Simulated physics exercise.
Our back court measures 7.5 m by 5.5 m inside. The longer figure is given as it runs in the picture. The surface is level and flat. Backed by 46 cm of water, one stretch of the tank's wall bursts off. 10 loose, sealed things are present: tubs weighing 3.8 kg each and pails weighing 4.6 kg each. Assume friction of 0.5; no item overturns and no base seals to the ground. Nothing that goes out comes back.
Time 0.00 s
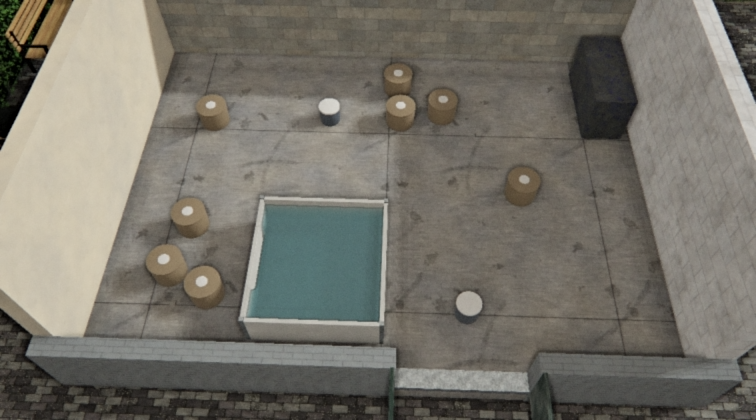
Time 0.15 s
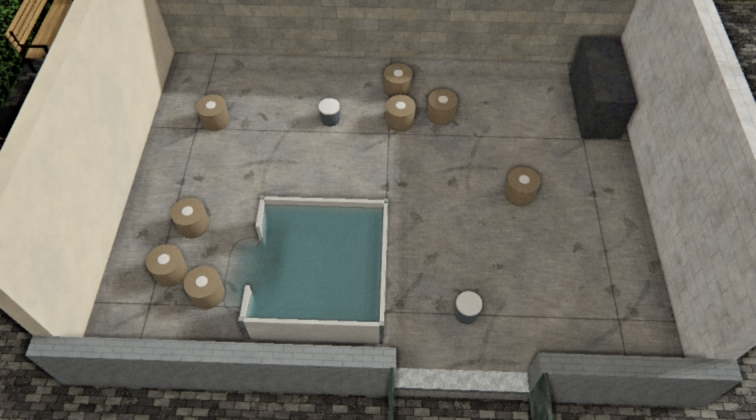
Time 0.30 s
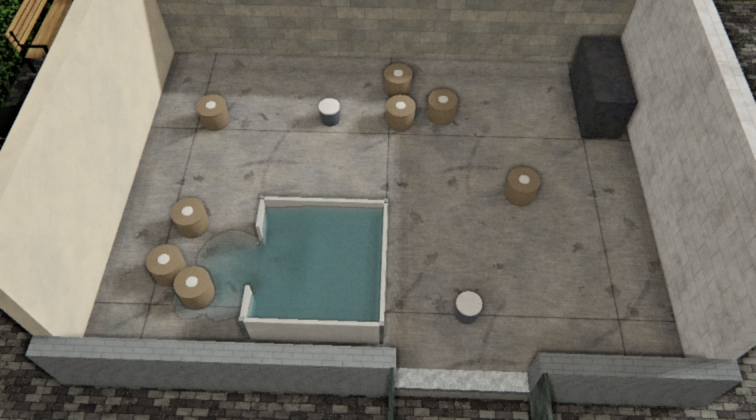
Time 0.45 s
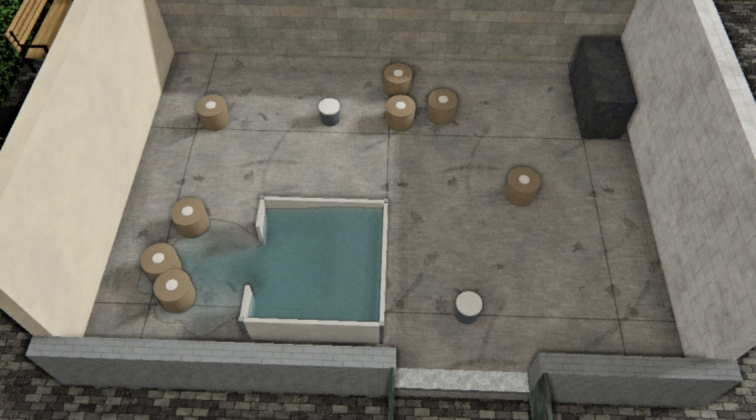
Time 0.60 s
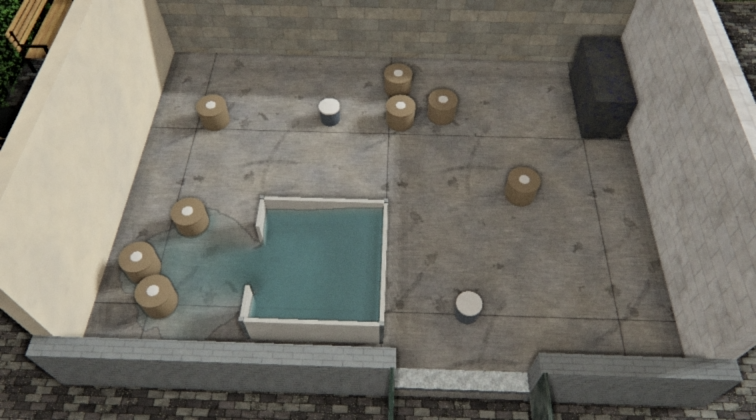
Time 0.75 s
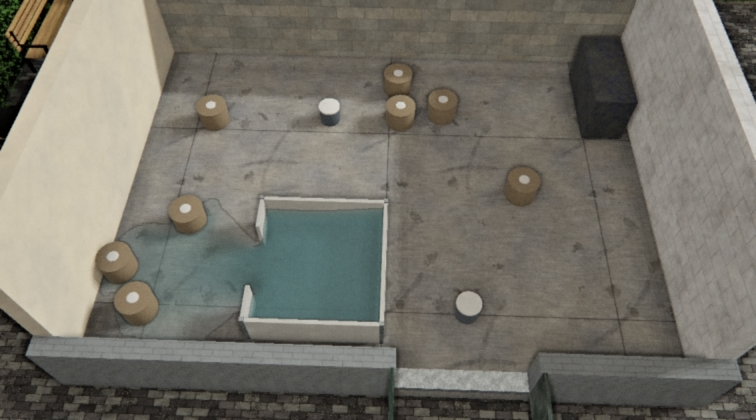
At the start, a square tank of blue-green water stands closed in a walled court among scattered brown tubs. Part of its left wall opens, and water spreads left across the paving. Two nearby tubs slide left, one after the other, and a third shifts slightly as the shallow water widens around them.
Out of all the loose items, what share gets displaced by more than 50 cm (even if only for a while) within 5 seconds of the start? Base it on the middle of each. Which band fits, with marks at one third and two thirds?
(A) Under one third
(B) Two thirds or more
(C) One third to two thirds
One third to two thirds (C).
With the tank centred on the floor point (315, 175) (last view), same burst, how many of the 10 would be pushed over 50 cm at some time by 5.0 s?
Result: 4.
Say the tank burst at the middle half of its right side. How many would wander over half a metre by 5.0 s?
That gives 2 of them.
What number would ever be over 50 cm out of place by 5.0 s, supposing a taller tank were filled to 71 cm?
That would make 5 of them.
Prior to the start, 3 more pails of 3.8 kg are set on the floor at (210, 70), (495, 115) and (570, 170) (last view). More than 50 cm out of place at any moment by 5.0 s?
So it's gets above, then stays below, then stays below.
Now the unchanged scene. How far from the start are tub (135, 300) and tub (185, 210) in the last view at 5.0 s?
Distances: 100 cm; 300 cm.
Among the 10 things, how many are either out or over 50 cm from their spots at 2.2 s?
I get 3.
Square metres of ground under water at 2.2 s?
Somewhere about 9.5 m2, give or take.
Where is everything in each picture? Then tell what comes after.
The first picture shows a tub at (202, 282) rests on the ground; a tub at (164, 259), on the bottom; water covers 2.7 m2; 0 of 10 have shifted.
The second picture shows a tub at (202, 282), on the bottom; a tub at (164, 259), on the bottom; 3.1 m2 under water; 0 of 10 have shifted.
The third picture shows a tub at (192, 282) rests on the ground, 12 cm from its start; a tub at (164, 259), on the bottom; 3.6 m2 under water; 1 of 10 have shifted.
The fourth picture shows a tub at (172, 285) rests on the ground, 37 cm from its start; a tub at (158, 258), on the bottom, 8 cm from its start; water covers 4.1 m2; 2 of 10 have shifted.
The fifth picture shows a tub at (153, 291), on the bottom, 59 cm from its start; a tub at (137, 257), on the bottom, 36 cm from its start; water covers 4.9 m2; 2 of 10 have shifted.
The sixth picture shows a tub at (133, 298) rests on the ground, 84 cm from its start; a tub at (113, 257), on the bottom, 66 cm from its start; 5.7 m2 under water; 3 of 10 have shifted.
After 1.1 s 2 of 10 are over 50 cm from their spots; 2 afloat.
After 2.2 s 3 of 10 are over 50 cm from their spots; 3 afloat.
After 3.5 s 4 of 10 are over 50 cm from their spots; 3 afloat.
After 5.0 s 4 of 10 are over 50 cm from their spots, and 4 have been at some point; 4 afloat.
